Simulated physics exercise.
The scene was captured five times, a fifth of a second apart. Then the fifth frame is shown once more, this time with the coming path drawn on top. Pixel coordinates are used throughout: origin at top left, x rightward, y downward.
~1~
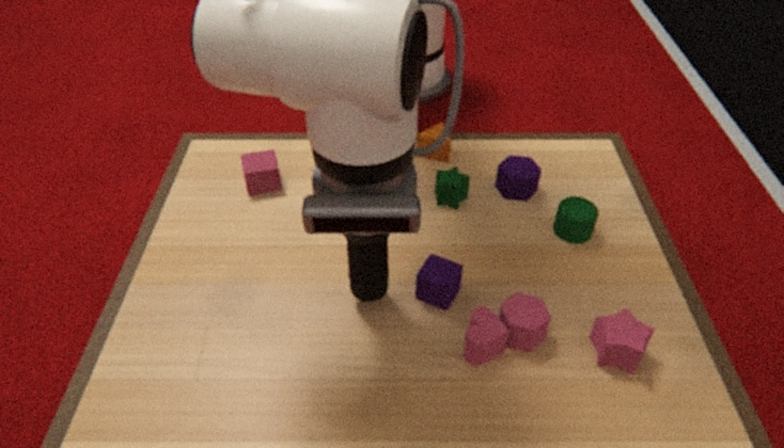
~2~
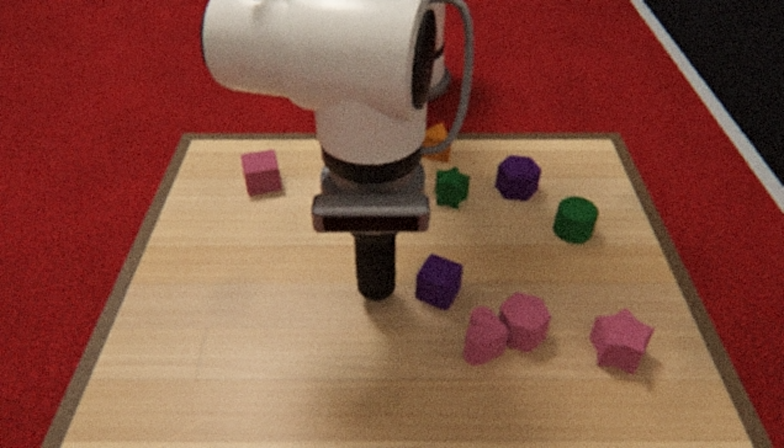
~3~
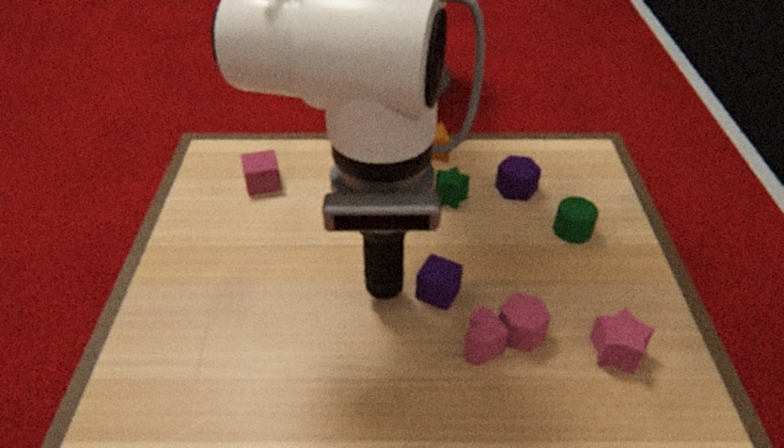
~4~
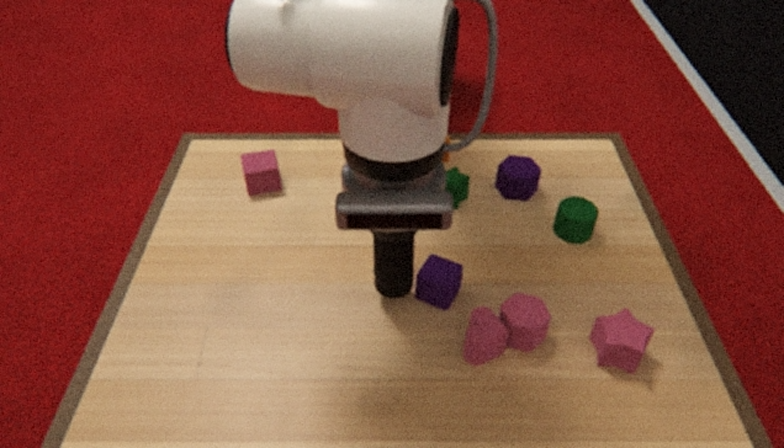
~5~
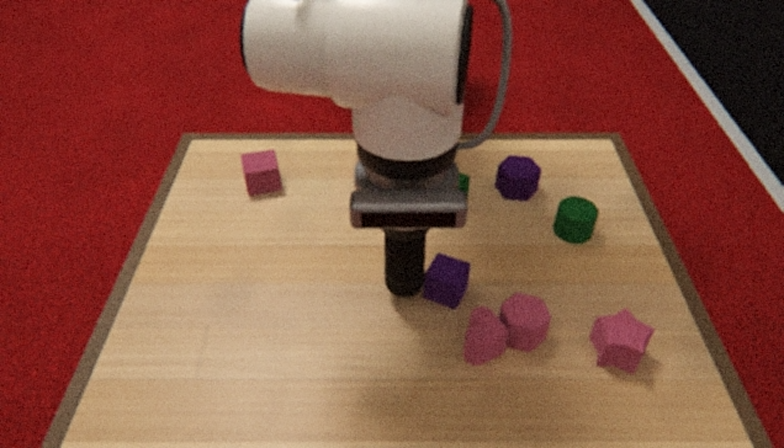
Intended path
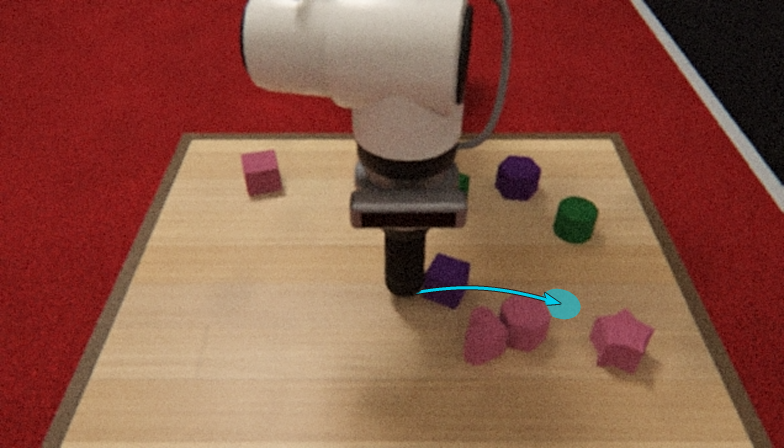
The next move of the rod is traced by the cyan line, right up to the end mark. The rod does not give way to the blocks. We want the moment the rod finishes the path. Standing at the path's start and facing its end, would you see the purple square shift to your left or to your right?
Sideways, to the left.
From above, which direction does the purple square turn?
The answer is counter-clockwise.
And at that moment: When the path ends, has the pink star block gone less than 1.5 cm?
Going by the path, yes.
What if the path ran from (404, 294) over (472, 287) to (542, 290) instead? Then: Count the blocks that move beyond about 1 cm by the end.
It looks like one block will be pushed more than about 1 cm.
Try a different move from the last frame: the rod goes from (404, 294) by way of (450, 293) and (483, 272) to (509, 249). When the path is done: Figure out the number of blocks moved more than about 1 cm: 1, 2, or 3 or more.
The count is one.
The line goes from (404, 294) via (455, 288) and (508, 291), ending at (561, 304).
On the path given first. One third of the way, rod (457, 277); purple square (496, 263), turned 25° anticlockwise.
Two thirds of the way, rod (510, 280); purple square (548, 260), turned 50° anticlockwise.
At the end, rod (564, 293); purple square (581, 257), turned 85° anticlockwise; pink six-sided block unmoved; pink star block unmoved.
